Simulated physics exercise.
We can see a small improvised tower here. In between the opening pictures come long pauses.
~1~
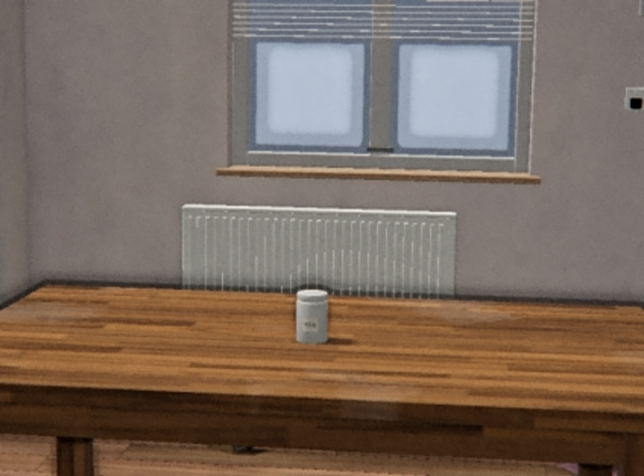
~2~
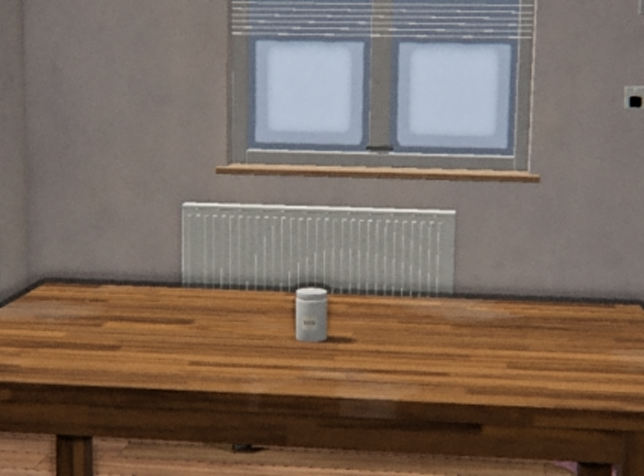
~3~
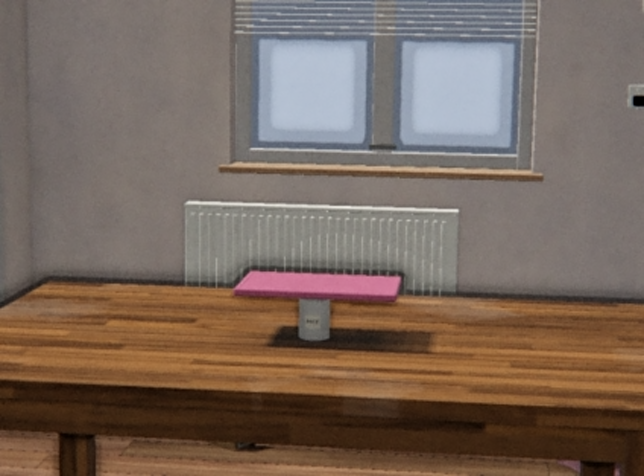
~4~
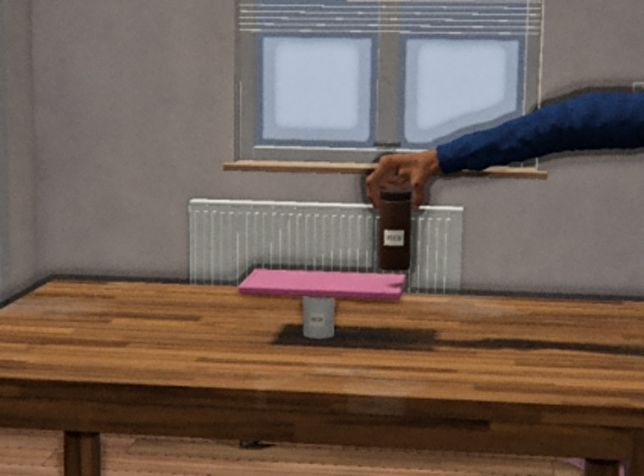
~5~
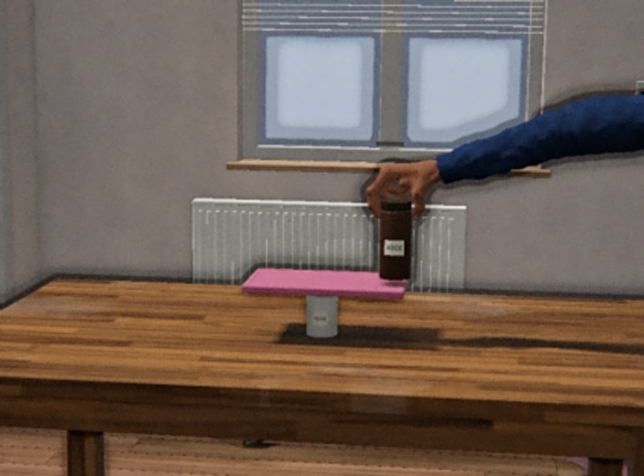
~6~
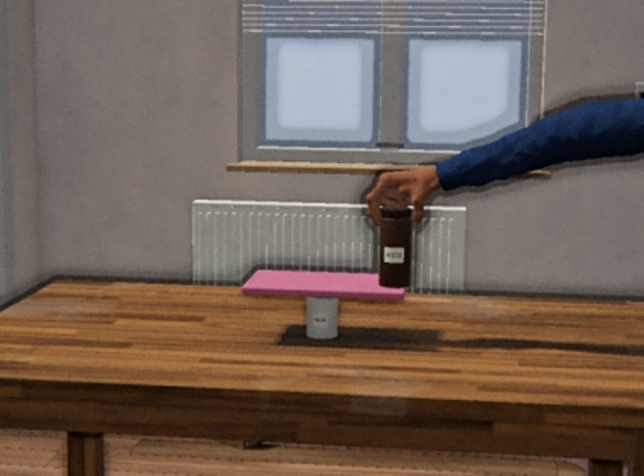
A hand lowers a brown jar onto the right end of a pink board that has appeared atop a white jar.
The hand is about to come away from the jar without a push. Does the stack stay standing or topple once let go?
It topples.
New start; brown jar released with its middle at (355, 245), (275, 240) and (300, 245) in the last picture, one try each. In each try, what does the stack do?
Try one: Collapse; try two: Collapse; try three: Stable.
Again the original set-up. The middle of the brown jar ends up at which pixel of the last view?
Roughly pixel (435, 329) in the last picture.
Then, 0.30 s on from there, brown jar now fallen; pink lid turned 48° from how it was put.
Then, 0.50 s on from there, pink lid turned 36° from how it was put.
In the end, fallen, brown jar; toppled in the stack, pink lid; white jar unmoved. At the end, from the last picture's camera, brown jar near (435, 329). The stack gives way.
